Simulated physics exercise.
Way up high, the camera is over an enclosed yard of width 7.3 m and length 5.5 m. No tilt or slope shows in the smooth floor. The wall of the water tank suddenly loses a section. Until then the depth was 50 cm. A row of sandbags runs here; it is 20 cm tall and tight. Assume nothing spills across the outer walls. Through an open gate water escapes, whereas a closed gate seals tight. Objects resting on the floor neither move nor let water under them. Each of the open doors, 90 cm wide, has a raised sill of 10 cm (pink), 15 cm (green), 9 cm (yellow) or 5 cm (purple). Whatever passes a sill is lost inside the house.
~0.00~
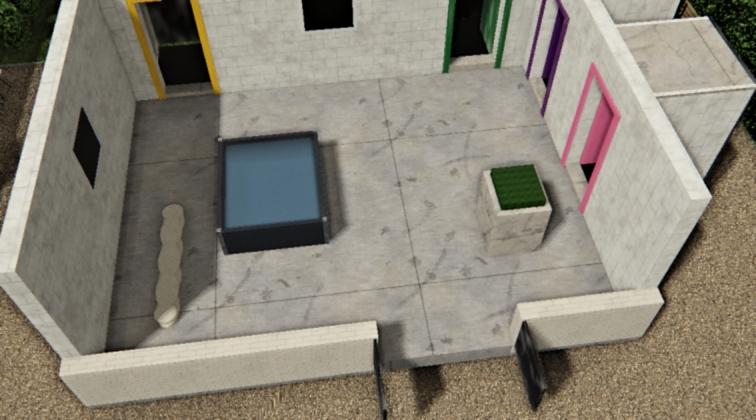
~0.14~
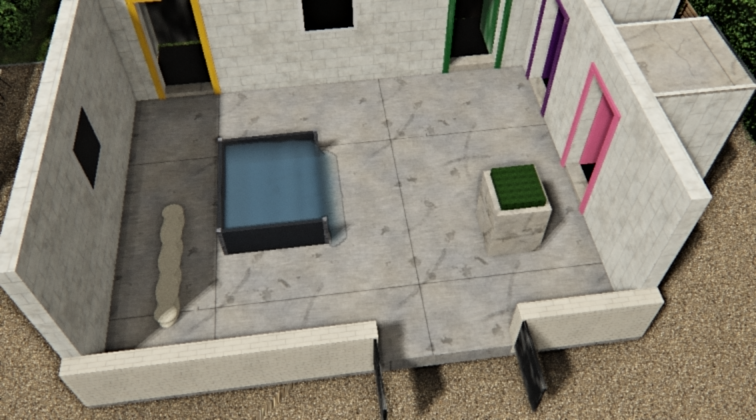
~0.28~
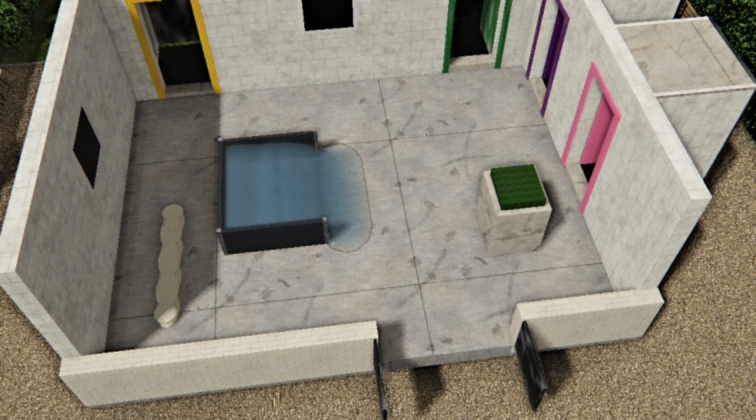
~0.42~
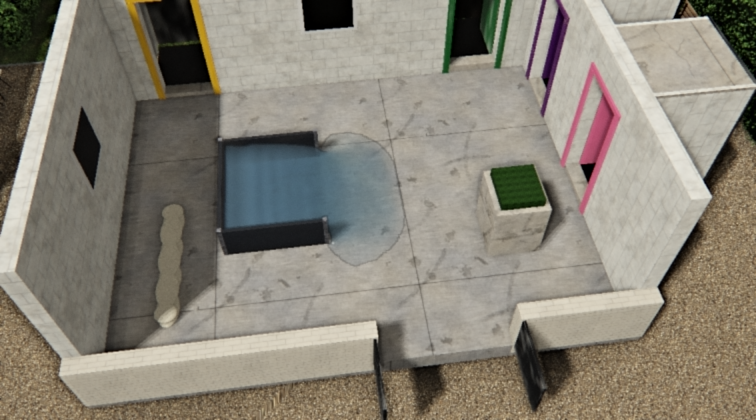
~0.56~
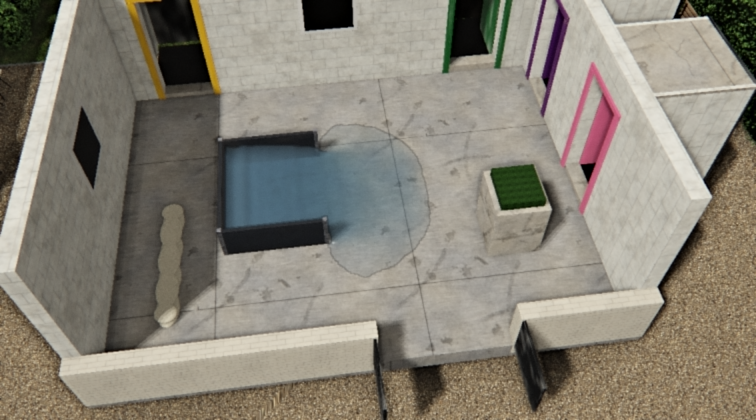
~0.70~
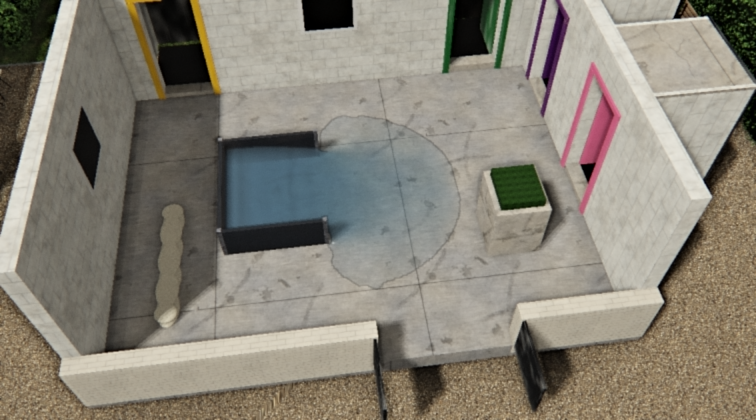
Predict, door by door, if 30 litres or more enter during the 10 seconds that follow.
At the end, my guess is the pink door lets through more than the limit; my guess is the green door lets through less than the limit; my guess is the yellow door lets through less than the limit; my guess is the purple door lets through more than the limit.
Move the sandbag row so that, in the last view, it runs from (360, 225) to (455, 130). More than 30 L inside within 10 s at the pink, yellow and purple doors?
Pink within the limit, yellow within the limit, purple exceeded.
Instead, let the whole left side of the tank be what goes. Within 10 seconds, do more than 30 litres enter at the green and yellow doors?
At the green door the limit is not exceeded; at the yellow door it is surpassed.
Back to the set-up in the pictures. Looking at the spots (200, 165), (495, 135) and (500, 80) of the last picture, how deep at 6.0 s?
Around 0 cm, 6 cm and 8 cm, in the order given.
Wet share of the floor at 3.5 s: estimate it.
Around 50 per cent.
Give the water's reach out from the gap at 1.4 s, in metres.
That's near 4.0 m in a straight line.
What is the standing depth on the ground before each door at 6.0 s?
Depths: Pink door 5 cm, green door 7 cm, yellow door 0 cm, purple door 8 cm.
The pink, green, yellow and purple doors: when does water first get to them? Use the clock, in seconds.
Pink: 1.4 s; green: 2.2 s; yellow: 8.5 s; purple: 2.0 s.
After 1.4 s water covers 30 % of the floor and is deepest (21 cm) near (474, 220); pink door 3 cm at the sill, 0 L in, green door not reached, yellow door not reached, purple door not reached.
After 2.2 s water covers 45 % of the floor and is deepest (23 cm) near (556, 168); pink door 21 cm at the sill, 22 L in, green door not reached, yellow door not reached, purple door 8 cm at the sill, 0 L in.
After 3.5 s water covers 50 % of the floor and is deepest (19 cm) near (518, 70); pink door 14 cm at the sill, 68 L in, green door 10 cm at the sill, 0 L in, yellow door not reached, purple door 13 cm at the sill, 30 L in.
After 6.0 s water covers 50 % of the floor and is deepest (8 cm) near (541, 130); pink door 5 cm at the sill, 75 L in, green door 7 cm at the sill, 0 L in, yellow door not reached, purple door 8 cm at the sill, 77 L in.
After 10.0 s water covers 75 % of the floor and is deepest (6 cm) near (611, 306); pink door 4 cm at the sill, 75 L in, green door 3 cm at the sill, 0 L in, yellow door 2 cm at the sill, 0 L in, purple door 4 cm at the sill, 83 L in.
